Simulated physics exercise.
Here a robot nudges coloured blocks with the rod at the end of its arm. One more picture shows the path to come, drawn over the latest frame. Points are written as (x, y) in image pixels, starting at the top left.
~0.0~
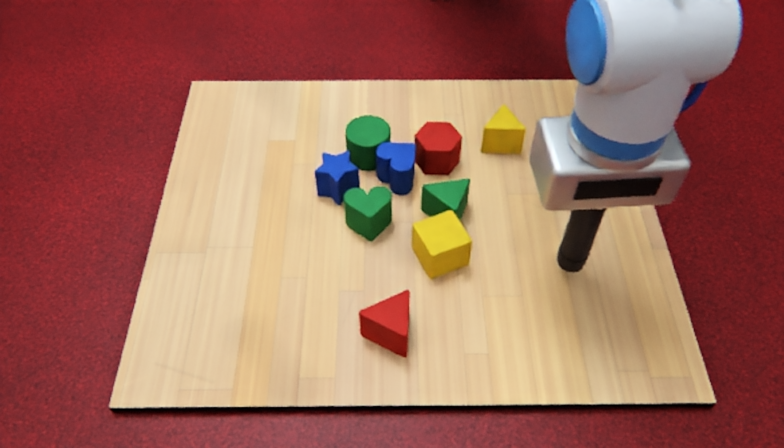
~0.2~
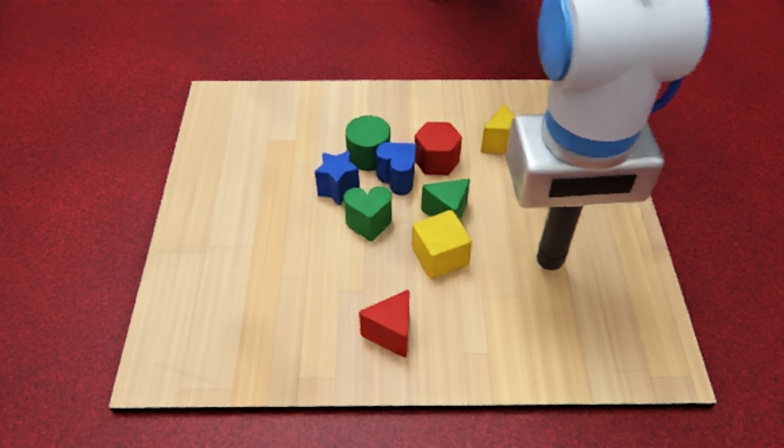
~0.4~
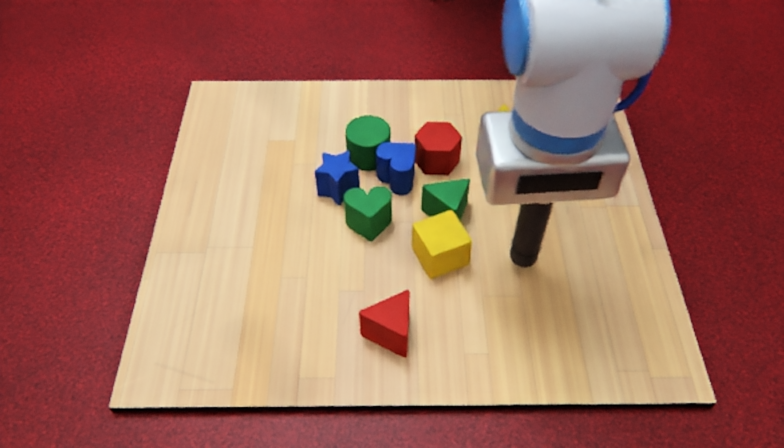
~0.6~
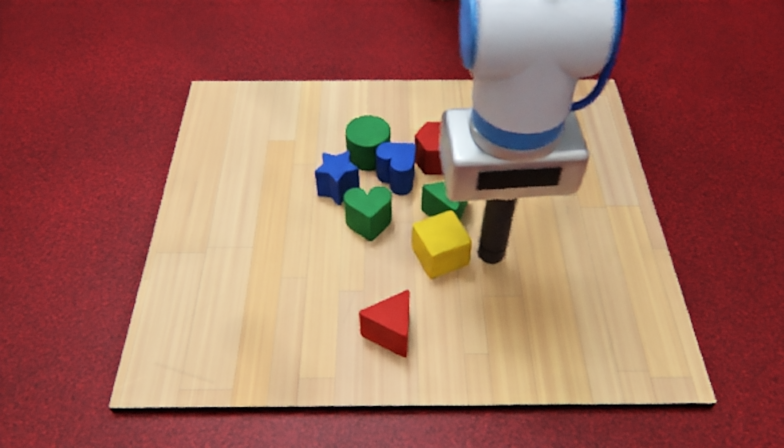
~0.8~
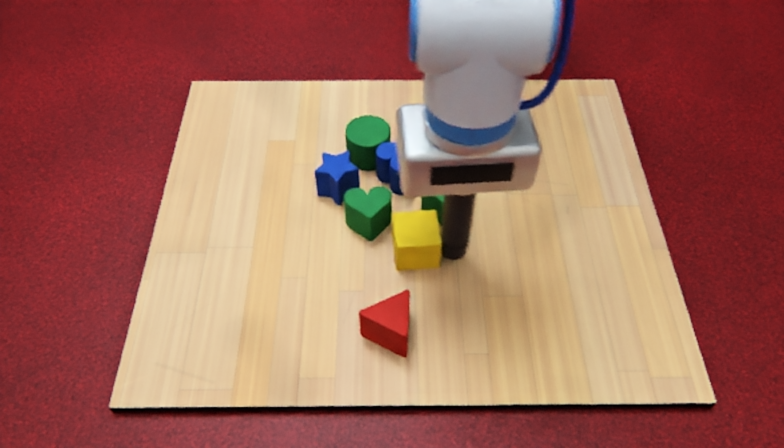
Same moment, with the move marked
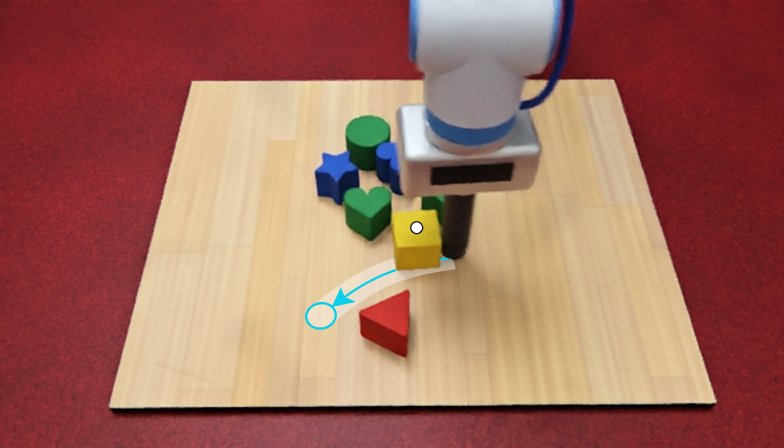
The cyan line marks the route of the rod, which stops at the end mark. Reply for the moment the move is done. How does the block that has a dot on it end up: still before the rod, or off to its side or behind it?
By then it is beside or behind the rod.
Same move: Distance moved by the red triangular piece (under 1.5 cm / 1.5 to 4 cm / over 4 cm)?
Short of 1.5 cm.
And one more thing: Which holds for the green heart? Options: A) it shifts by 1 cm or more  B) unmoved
A - it shifts by 1 cm or more.
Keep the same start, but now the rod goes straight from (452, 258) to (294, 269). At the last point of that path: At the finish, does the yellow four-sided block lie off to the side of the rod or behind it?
Answer: Yes.
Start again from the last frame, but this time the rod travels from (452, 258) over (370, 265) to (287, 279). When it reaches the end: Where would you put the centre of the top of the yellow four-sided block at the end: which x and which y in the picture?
It will end up at (335, 216).
Path on the board, from (452, 258) by way of (405, 267) and (361, 286) to (321, 316); the dot is on the yellow four-sided block.
The first path, step by step. One third of the way, rod at (405, 259); green heart at (361, 192); yellow four-sided block at (378, 224), turned 50° clockwise.
Two thirds of the way, rod at (360, 279); green heart at (360, 190); yellow four-sided block at (366, 225), turned 70° clockwise.
At the end, rod at (320, 308); green heart at (360, 190); red triangular piece in place; yellow four-sided block at (366, 225), turned 70° clockwise; green triangular piece in place.
